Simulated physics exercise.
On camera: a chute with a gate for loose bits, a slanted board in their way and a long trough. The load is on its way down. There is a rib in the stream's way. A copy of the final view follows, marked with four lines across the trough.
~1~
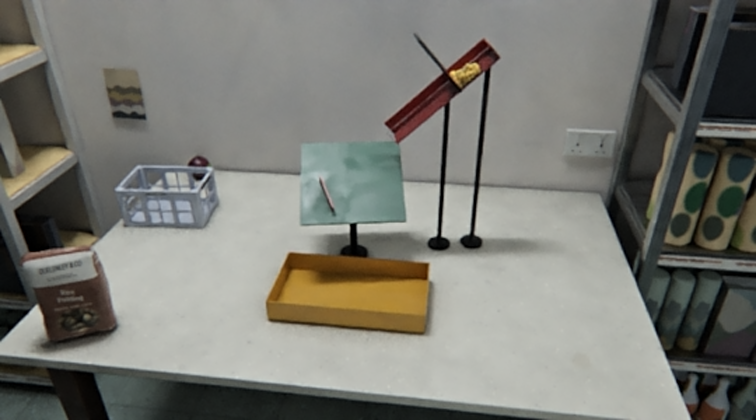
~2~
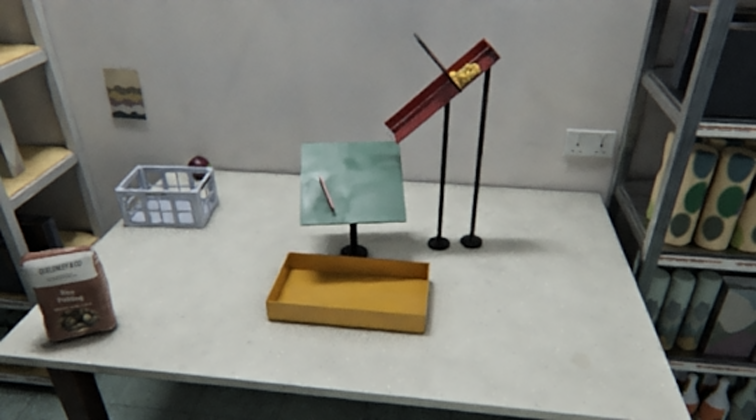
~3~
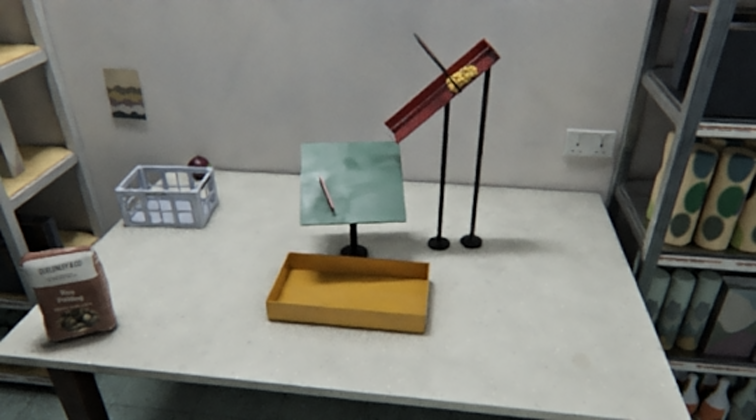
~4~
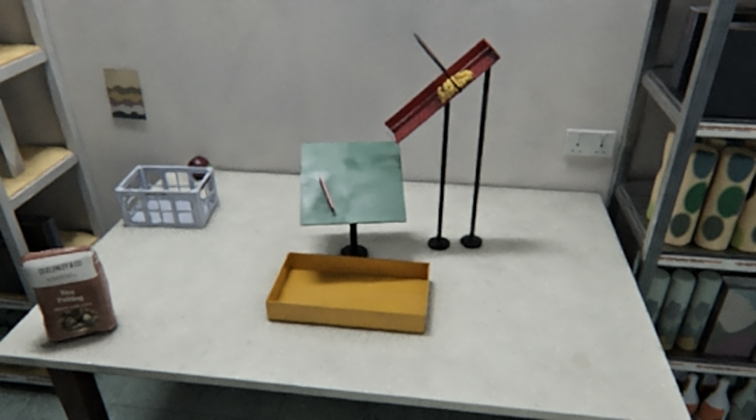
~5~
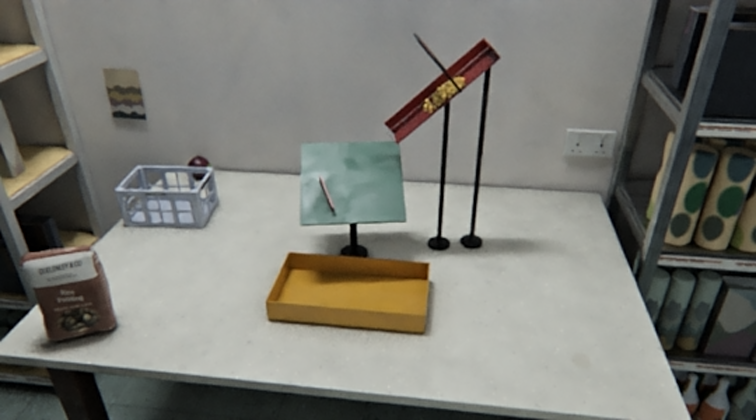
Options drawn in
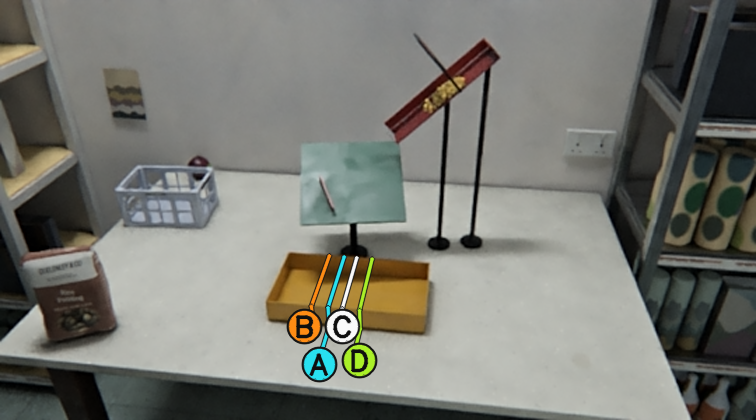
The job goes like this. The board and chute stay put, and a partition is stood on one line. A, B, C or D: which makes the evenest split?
It is C.
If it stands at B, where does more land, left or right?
Right.
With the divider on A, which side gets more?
The right side.
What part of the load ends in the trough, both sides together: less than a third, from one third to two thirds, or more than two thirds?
It is more than two thirds.
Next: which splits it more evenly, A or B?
A it is.
On the marked copy, line A crosses the front rim at (328, 306); line B crosses the front rim at (311, 305); line C crosses the front rim at (342, 308); line D crosses the front rim at (359, 309).
Choosing A, of what is caught, about a quarter on the left of the divider, most on the right.
Choosing B, of what is caught, a stray few on the left of the divider, nearly all on the right.
Choosing C, of what is caught, about half on the left of the divider, about half on the right.
Choosing D, of what is caught, nearly all on the left of the divider, a small part on the right.
